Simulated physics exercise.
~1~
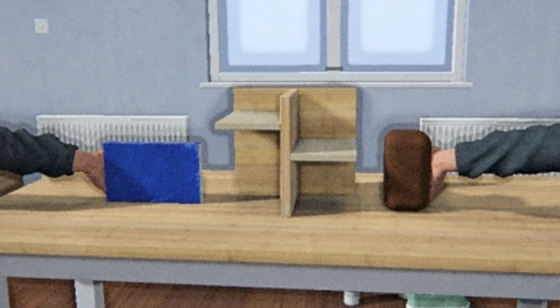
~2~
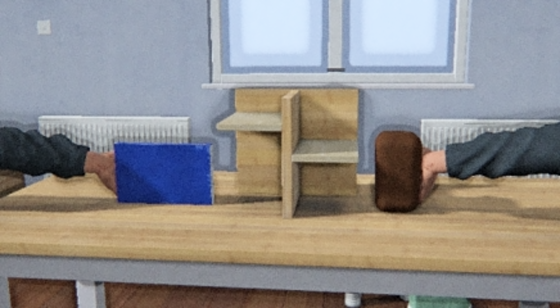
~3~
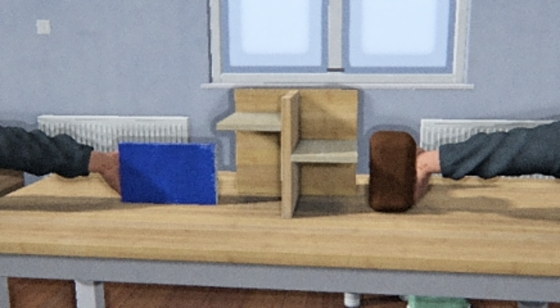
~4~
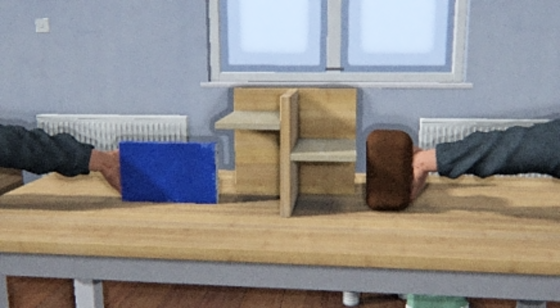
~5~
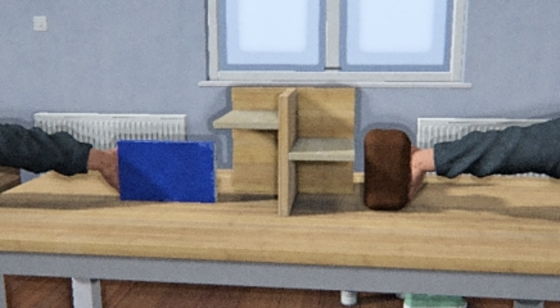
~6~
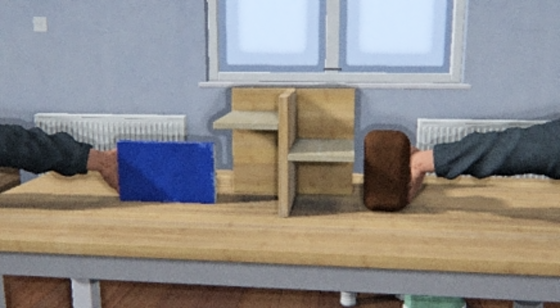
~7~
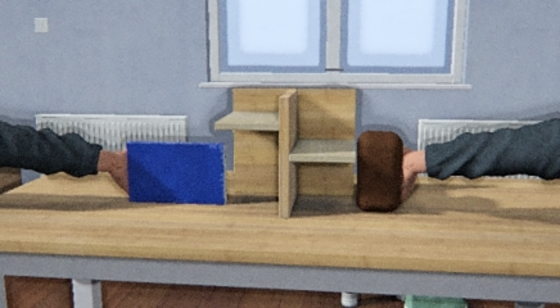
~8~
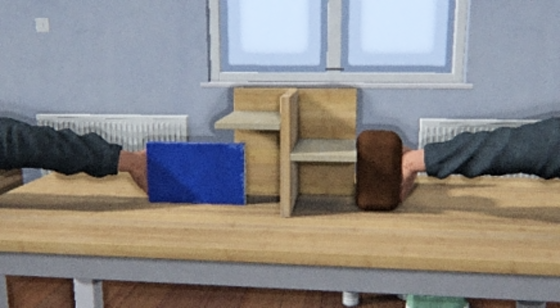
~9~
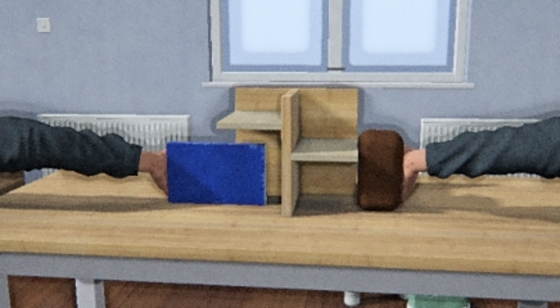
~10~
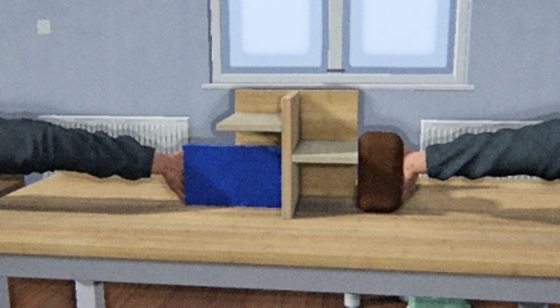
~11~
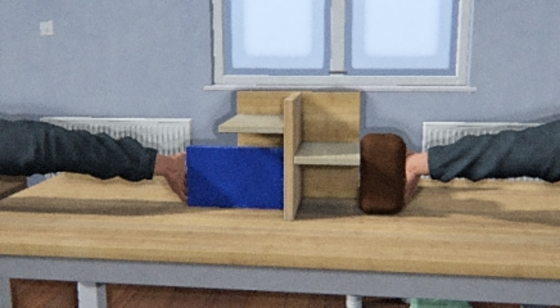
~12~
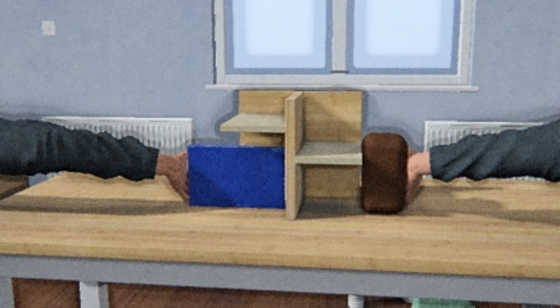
On a wooden table in front of a window and radiators stands a small wooden rack with a low shelf on each side of a central upright. A hand at the left holds a blue book on its side, while a hand at the right holds a brown loaf upright. Both hands push inward a little, pause, then bring the objects up to the rack. The loaf stops at the edge of the right shelf and goes no further. The blue book keeps sliding right, passing under the left shelf until it rests by the upright, with both hands still in place.
